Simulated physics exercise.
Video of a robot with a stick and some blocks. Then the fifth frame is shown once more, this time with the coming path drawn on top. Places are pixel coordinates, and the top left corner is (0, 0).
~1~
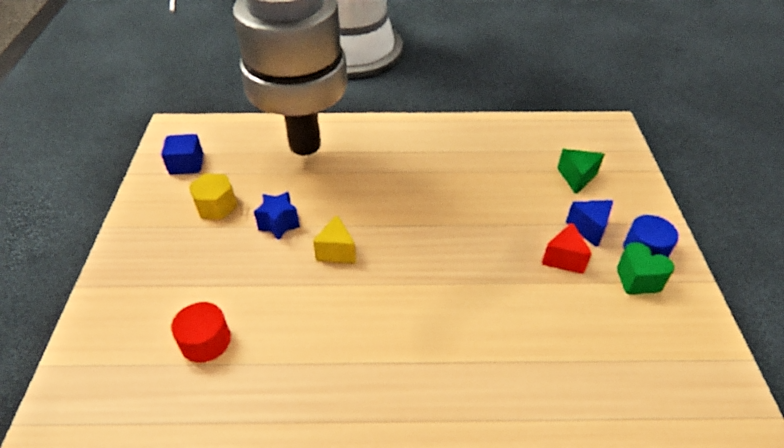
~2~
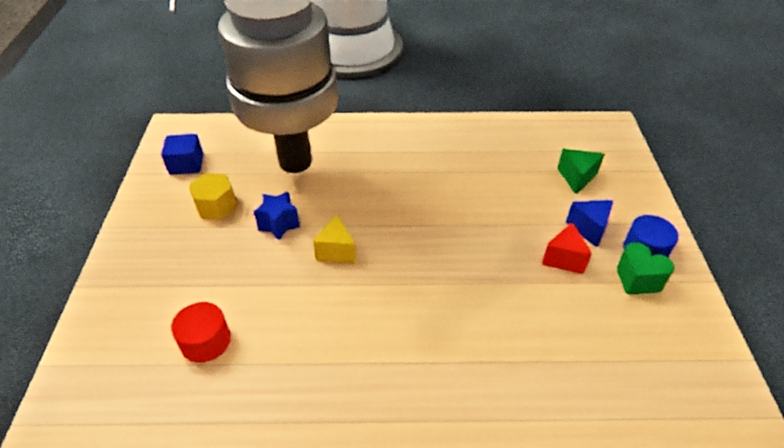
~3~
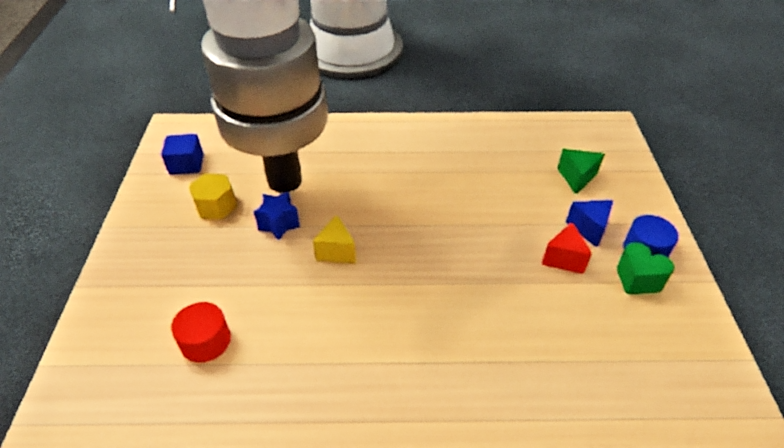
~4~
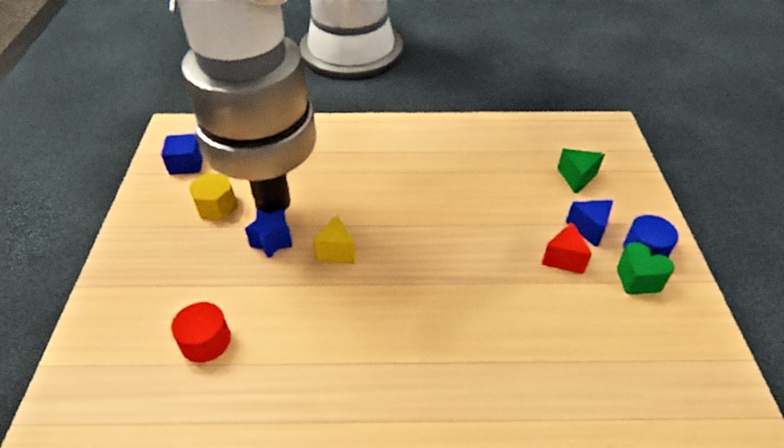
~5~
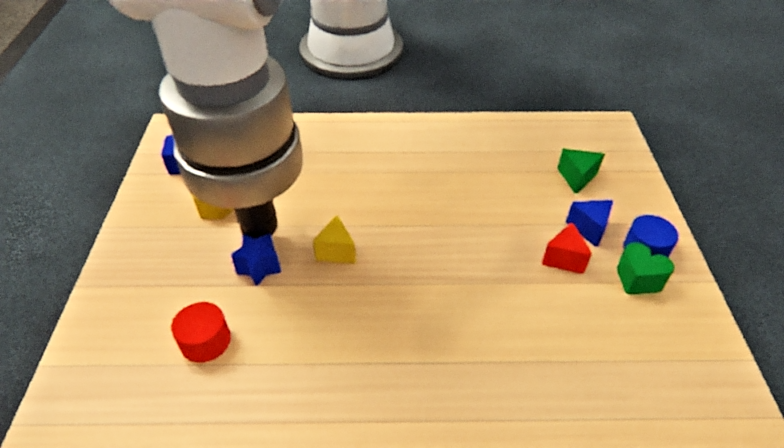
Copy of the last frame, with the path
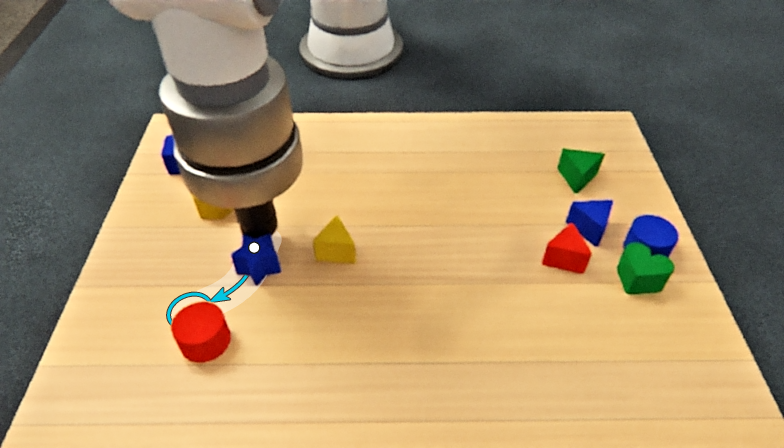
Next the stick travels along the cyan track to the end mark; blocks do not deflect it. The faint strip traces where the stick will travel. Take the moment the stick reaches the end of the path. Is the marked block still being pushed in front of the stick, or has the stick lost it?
Final position: To the side or behind.
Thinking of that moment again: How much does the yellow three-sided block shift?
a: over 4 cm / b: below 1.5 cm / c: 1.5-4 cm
Choice b: Below 1.5 cm.
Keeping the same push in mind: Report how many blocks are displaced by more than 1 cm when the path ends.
Two blocks.
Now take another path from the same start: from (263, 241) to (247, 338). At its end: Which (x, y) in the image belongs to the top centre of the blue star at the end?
It should be at about (237, 355).
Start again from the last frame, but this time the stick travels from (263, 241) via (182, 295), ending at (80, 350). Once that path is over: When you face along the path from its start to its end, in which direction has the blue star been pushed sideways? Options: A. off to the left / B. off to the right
A: Off to the left.
Path on the board, from (263, 241) through (251, 268) and (227, 294) to (190, 311); the dot is on the blue star.
On the path given first. One third of the way, stick (246, 256); blue star (241, 279).
Two thirds of the way, stick (222, 281); red cylinder (186, 339); blue star (224, 304), turned 15° anticlockwise.
At the end, stick (184, 298); red cylinder (180, 351); yellow six-sided block in place; blue star (214, 309), turned 50° anticlockwise; yellow three-sided block in place.
